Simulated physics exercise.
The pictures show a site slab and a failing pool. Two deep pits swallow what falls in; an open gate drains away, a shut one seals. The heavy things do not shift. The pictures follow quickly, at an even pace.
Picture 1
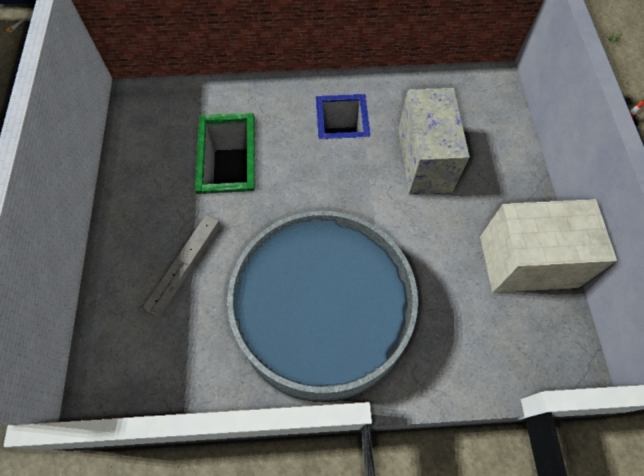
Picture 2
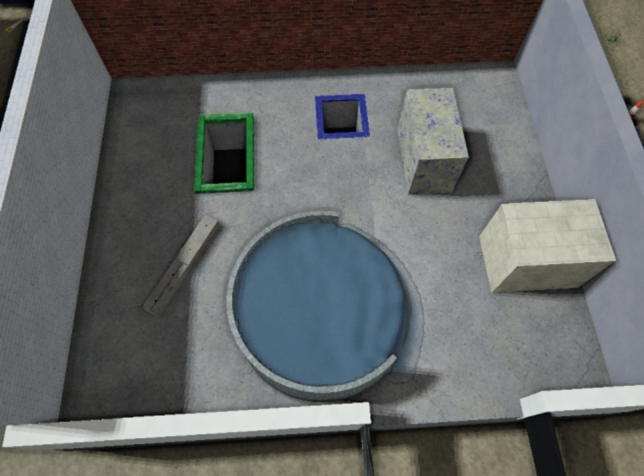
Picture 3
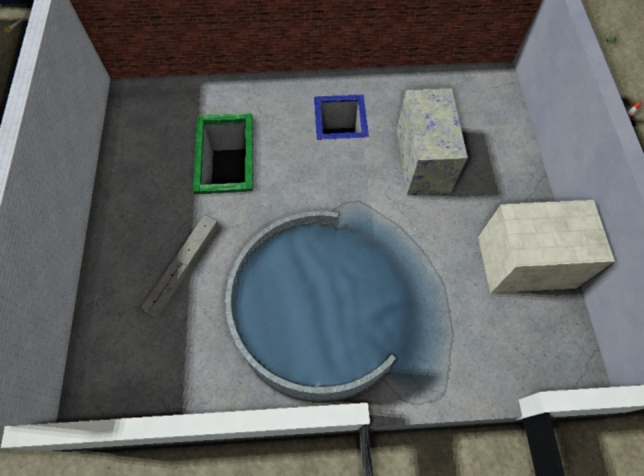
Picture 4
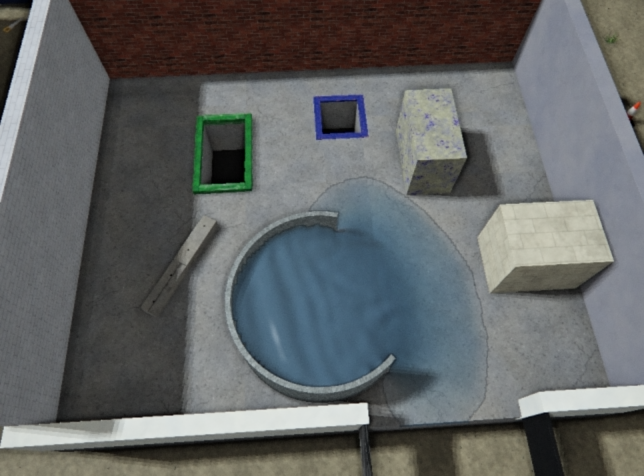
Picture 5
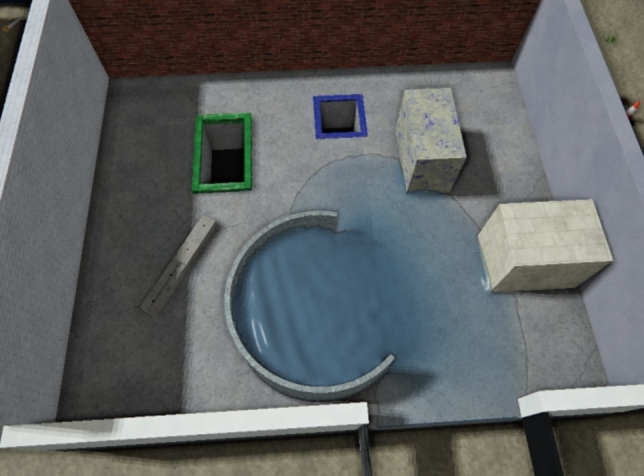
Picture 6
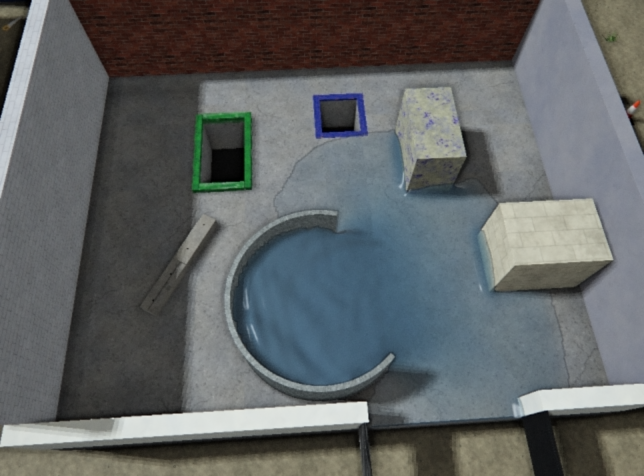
On a walled concrete slab with green- and blue-edged pits, a round pool stands full, then its right side opens and water pours out, spreading across the floor toward the right and back and around two pale blocks.
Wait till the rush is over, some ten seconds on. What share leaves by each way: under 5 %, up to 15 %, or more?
In the end: The gate takes more than 15 %; the blue pit takes more than 15 %; the green pit takes less than 5 %.
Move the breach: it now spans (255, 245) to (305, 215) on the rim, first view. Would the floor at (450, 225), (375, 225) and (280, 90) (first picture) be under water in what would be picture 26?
As listed: Dry, not flooded, wet.
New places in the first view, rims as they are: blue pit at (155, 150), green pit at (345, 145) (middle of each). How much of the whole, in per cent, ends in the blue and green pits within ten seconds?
Per cent: Blue 8, green 4.
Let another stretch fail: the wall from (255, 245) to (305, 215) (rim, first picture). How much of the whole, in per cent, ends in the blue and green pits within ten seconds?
Per cent: Blue 6, green 20.
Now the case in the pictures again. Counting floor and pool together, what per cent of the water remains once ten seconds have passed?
I make it 56 per cent.
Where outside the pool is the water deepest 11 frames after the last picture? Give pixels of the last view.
At about (599, 392).
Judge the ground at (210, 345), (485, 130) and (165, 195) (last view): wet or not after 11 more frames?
In that order: Free of water, wet, clear.
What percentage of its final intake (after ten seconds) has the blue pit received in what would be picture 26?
Near 20 in a hundred.
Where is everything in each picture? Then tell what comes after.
The first picture shows the pool at (323, 296) is whole and still.
In the second picture, the front is at a hidden place, out from the gap at (398, 284).
In the third picture, the front is at (345, 208), out from the gap at (397, 285).
In the fourth picture, the front is at a hidden place, out from the gap at (395, 287).
In the fifth picture, water pours out at (395, 287) and has run to (346, 162).
In the sixth picture, water pours out at (395, 286) and has run to (394, 133).
A moment on, water covers 35 % of the floor; the gate 4 %, the blue pit 1 %, the green pit 0 %.
Next, water covers 45 % of the floor; the gate 5 %, the blue pit 2 %, the green pit 0 %.
Then, water covers 55 % of the floor; the gate 9 %, the blue pit 4 %, the green pit 0 %.
Later, water covers 70 % of the floor; the gate 20 %, the blue pit 11 %, the green pit 0 %.
In the end, water covers 90 % of the floor; the gate 25 %, the blue pit 18 %, the green pit 1 %.
